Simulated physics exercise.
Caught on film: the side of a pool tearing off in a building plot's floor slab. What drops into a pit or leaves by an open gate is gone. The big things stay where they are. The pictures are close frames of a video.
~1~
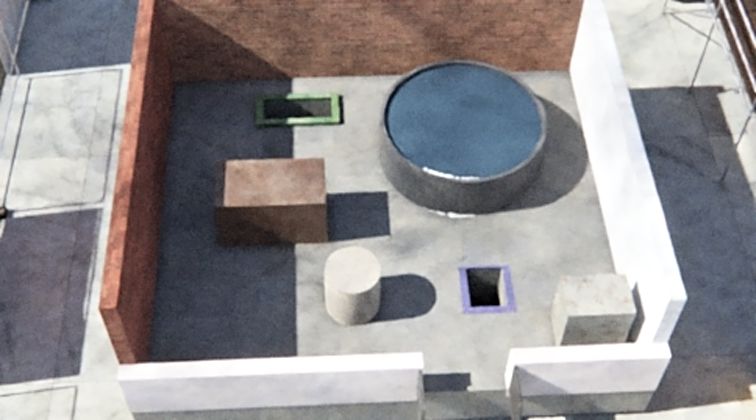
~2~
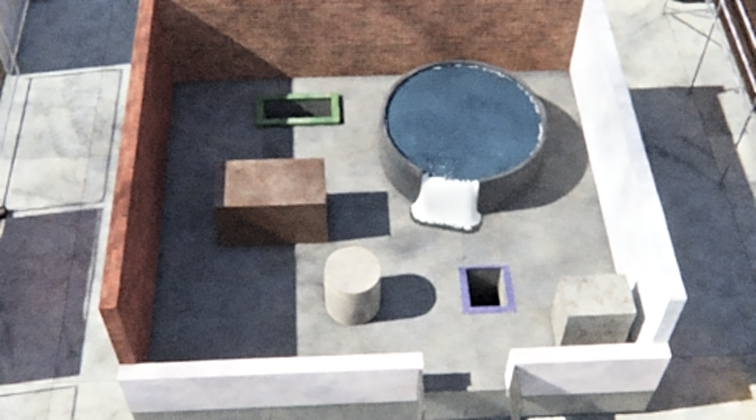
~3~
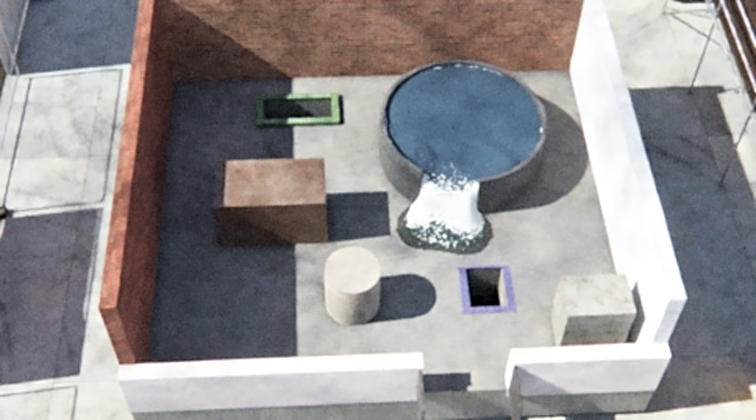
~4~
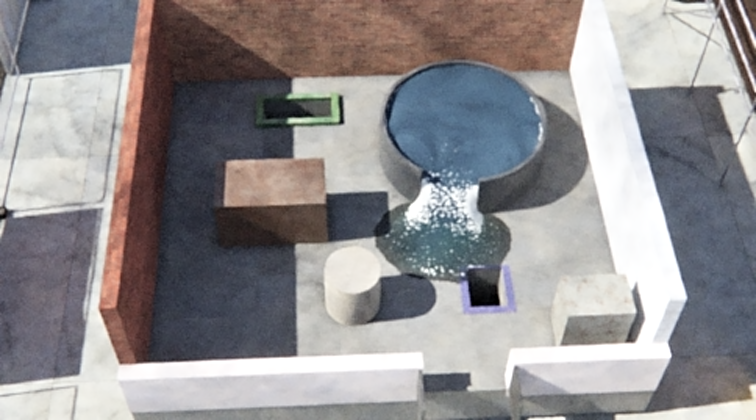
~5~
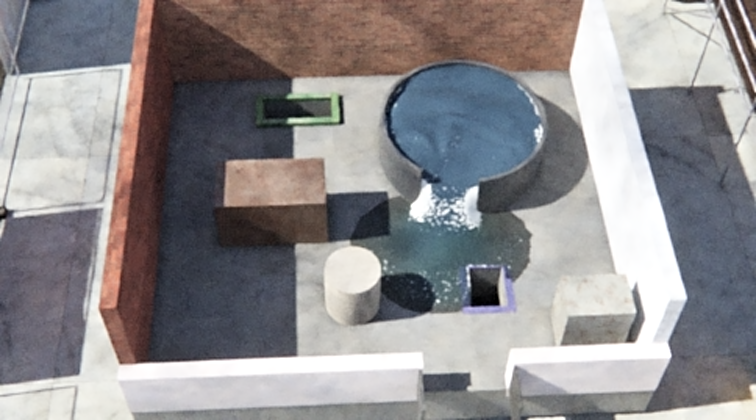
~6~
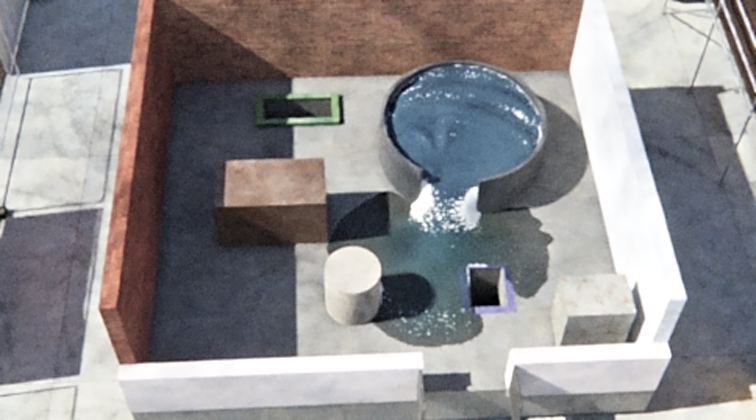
Water bursting through the front side of a round tank, spreading across a walled concrete yard past a pale cylinder and square pit.
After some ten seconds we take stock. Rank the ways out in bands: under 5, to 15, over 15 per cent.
One by one: The gate takes more than 15 %; the green pit takes less than 5 %; the blue pit takes more than 15 %.
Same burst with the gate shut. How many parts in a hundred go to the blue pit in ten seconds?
In per cent: Blue 25.
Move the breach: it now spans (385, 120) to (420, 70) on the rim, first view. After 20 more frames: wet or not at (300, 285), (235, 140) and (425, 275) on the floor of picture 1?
One after the other: No water, awash, not flooded.
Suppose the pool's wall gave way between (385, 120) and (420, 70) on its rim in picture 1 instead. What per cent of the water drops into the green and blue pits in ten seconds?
Per cent: Green 25, blue 4.
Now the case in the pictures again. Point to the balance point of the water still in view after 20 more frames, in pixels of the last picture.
At about (415, 207).
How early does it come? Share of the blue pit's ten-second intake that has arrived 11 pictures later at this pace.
Near 35 in a hundred.
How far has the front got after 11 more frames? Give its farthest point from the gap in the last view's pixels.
Around (171, 389).
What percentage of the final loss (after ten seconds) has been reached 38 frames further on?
Roughly 75 per cent.
A moment on, water covers 25 % of the floor; the gate 1 %, the green pit 0 %, the blue pit 3 %.
Next, water covers 40 % of the floor; the gate 4 %, the green pit 0 %, the blue pit 6 %.
Then, water covers 50 % of the floor; the gate 10 %, the green pit 0 %, the blue pit 10 %.
Later, water covers 60 % of the floor; the gate 17 %, the green pit 0 %, the blue pit 14 %.
In the end, water covers 80 % of the floor; the gate 24 %, the green pit 0 %, the blue pit 18 %.
